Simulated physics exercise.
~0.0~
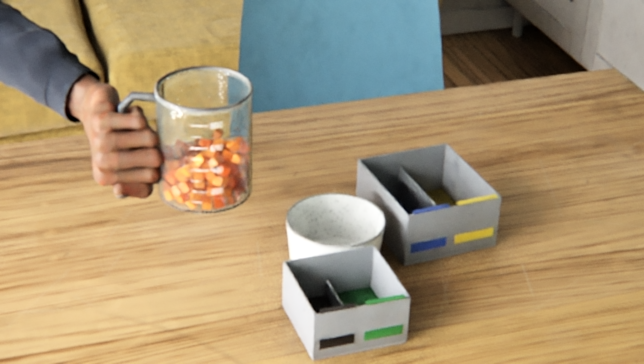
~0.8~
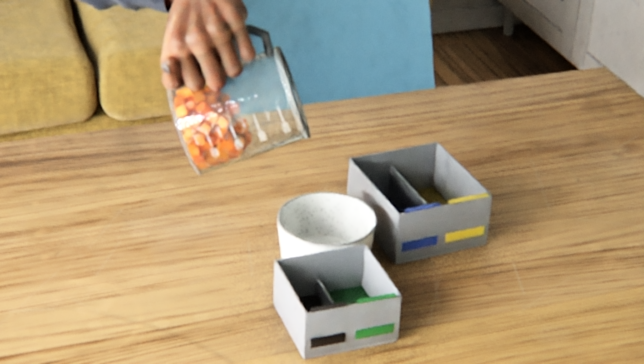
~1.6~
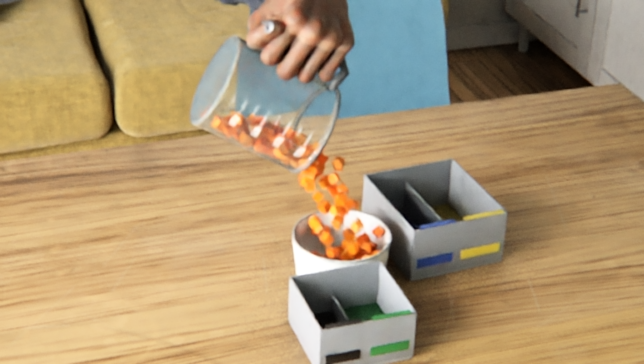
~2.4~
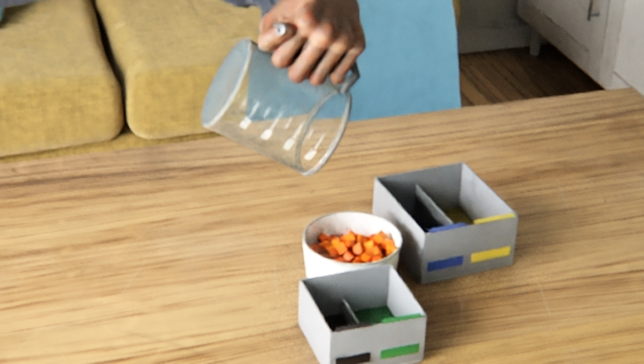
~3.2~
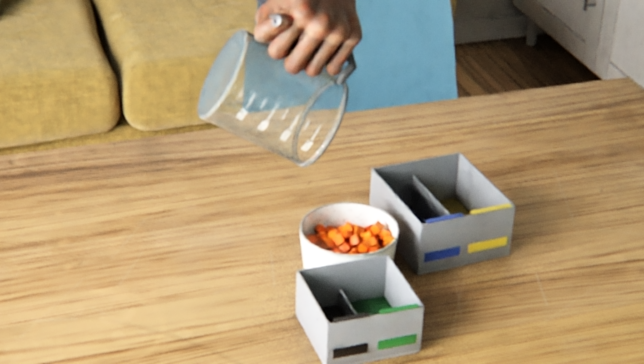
On a wooden table, a hand raising and tipping a glass jug, pouring carrot cubes into a white dish between two tins.
